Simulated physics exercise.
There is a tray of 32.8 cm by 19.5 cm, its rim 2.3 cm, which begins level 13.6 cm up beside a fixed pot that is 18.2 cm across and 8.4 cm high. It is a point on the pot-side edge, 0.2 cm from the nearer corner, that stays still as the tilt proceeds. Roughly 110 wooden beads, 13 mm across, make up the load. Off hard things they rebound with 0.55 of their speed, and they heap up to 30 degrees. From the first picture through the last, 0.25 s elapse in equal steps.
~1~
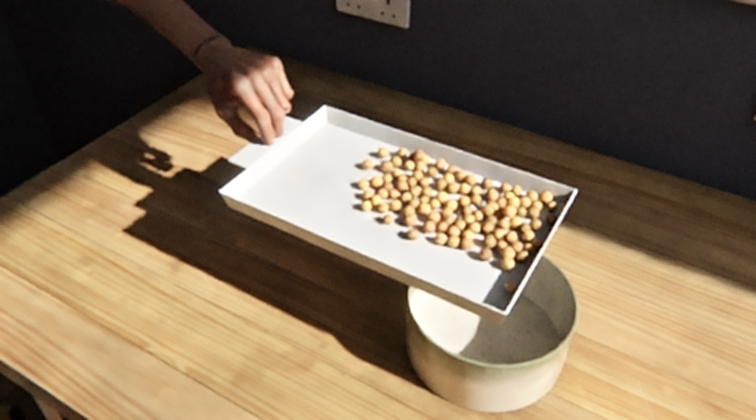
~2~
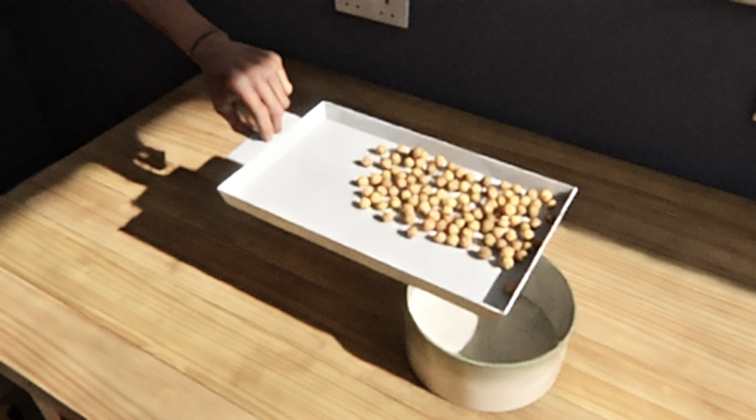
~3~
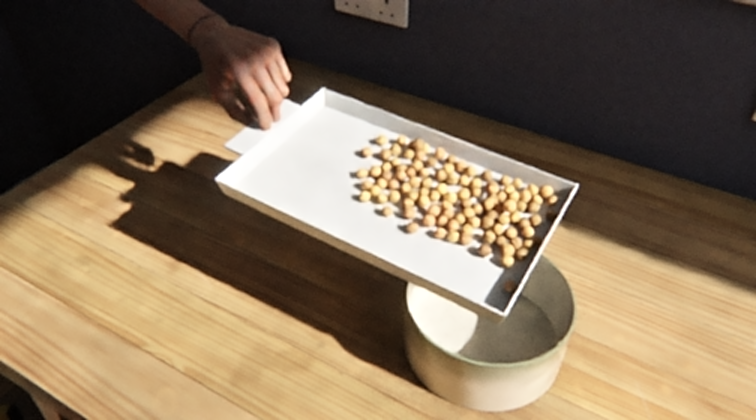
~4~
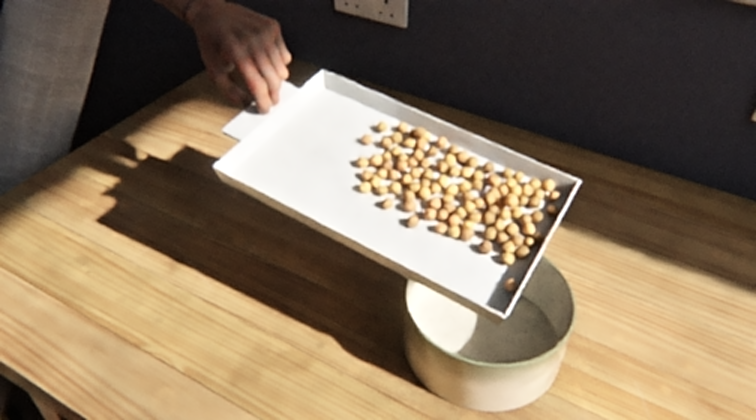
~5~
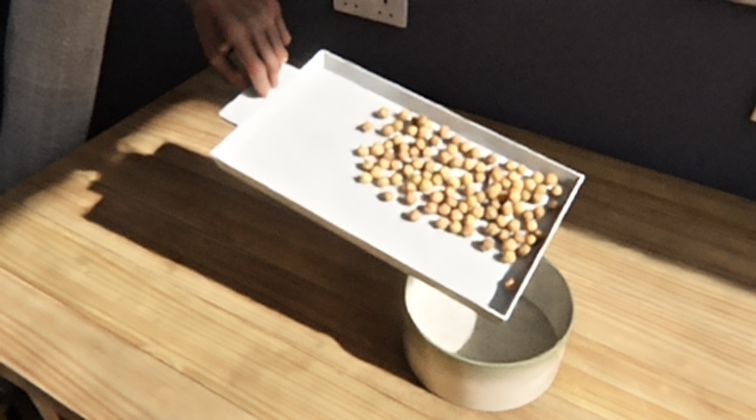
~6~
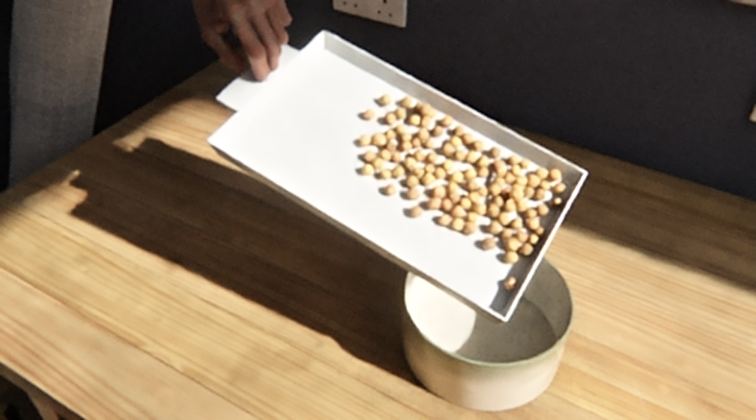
The clip opens on a hand holding a shallow white tray of small round tan pieces, its right front corner above a pale pot on a wooden table. The hand steadily raises the left end, steepening the tray's slant, while the pieces stay bunched toward the right side.
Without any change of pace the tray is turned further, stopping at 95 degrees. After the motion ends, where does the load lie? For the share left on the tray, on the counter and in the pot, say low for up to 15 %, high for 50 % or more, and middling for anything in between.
Left on the tray - low, counter - high, pot - low.
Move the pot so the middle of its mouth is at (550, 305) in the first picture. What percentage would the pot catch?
Roughly 0 per cent.
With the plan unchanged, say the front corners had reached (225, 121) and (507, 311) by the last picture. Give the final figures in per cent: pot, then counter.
In the pot: 35 per cent; on the counter: 65 per cent.
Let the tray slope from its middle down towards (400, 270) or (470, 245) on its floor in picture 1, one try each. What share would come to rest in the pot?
That would be close to 0 per cent, then close to 5 per cent.
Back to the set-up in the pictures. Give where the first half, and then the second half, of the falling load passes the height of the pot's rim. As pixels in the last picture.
First half close to (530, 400), second half close to (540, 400).
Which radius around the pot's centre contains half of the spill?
About 22 cm.
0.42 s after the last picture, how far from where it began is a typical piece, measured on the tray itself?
About 9 cm.
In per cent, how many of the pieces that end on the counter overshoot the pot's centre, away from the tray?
90 %.
Then, 0.42 s after the last picture, tilt 55 degrees; the tray holds 100 %, the pot 0 %.
Then, 0.70 s after the last picture, tilt 80 degrees; the tray holds 85 %, the pot 0 %.
Then, 1.08 s after the last picture, tilt 95 degrees; the tray holds 5 %, the pot 0 %.
In the end, tray 0 %, counter 100 %, pot 0 %.
